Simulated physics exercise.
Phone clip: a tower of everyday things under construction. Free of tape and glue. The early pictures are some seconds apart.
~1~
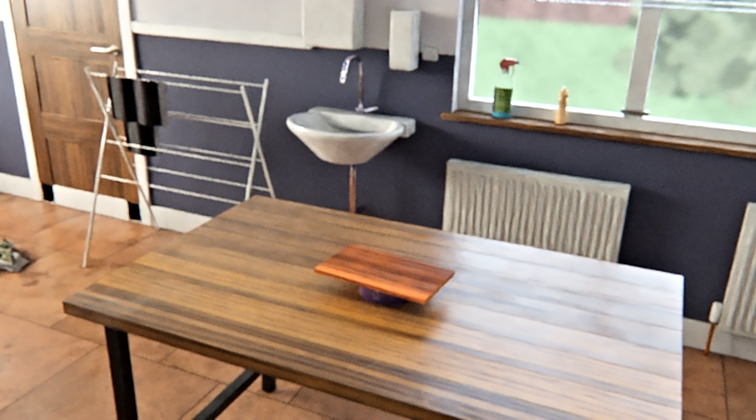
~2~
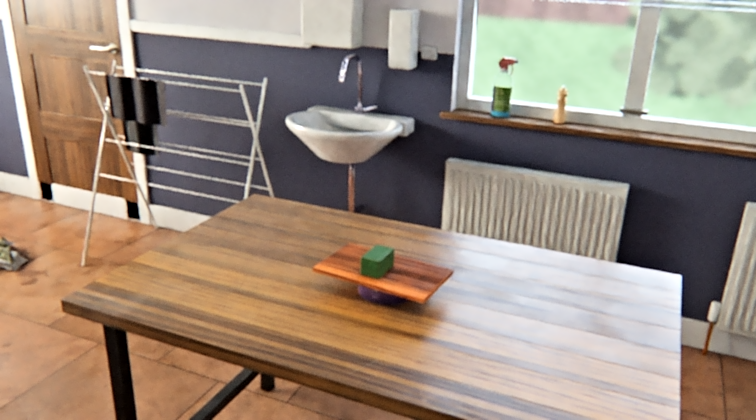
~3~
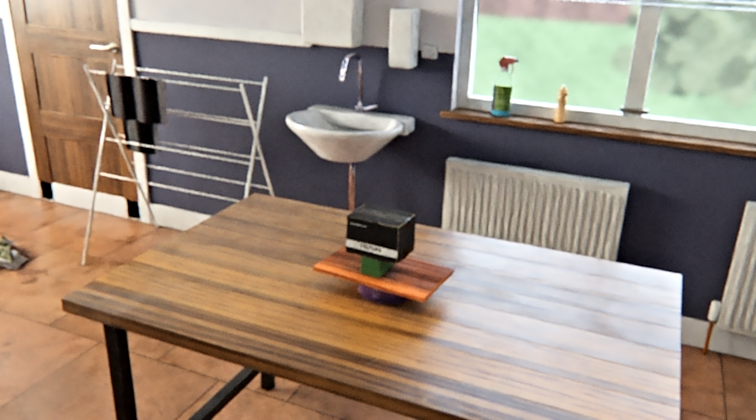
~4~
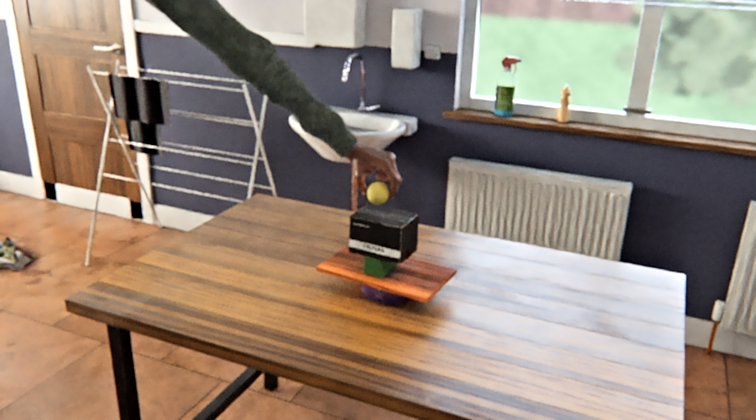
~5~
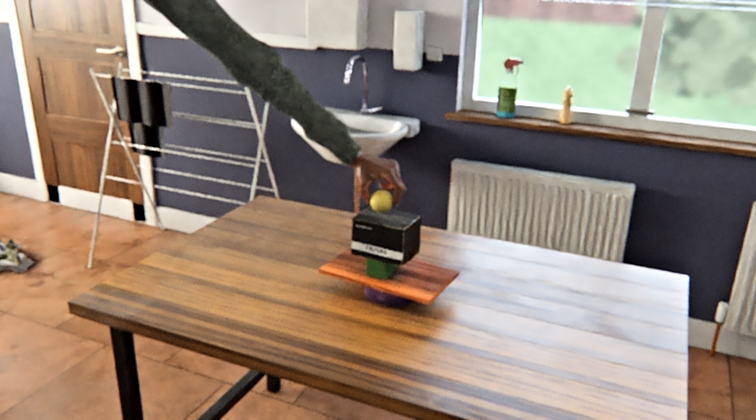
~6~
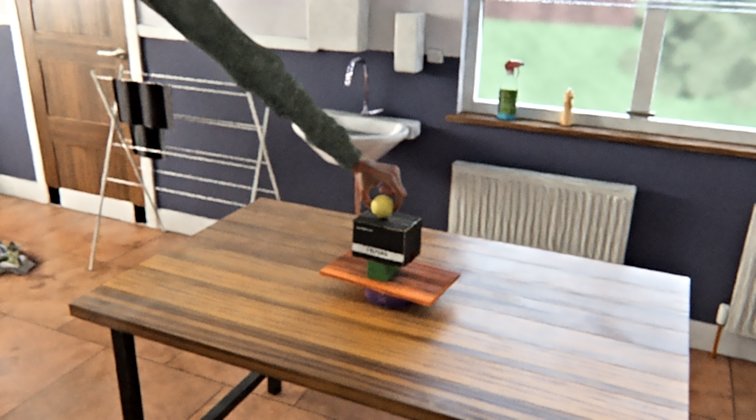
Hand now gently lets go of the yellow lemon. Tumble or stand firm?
Stands firm.
Then, 0.20 s after the last picture, nothing has stirred.
Then, 0.70 s after the last picture, yellow lemon resting near (383, 207).
At rest, all 5 in place. Seen from the same camera at the end, yellow lemon near (383, 207). The pile keeps its balance.
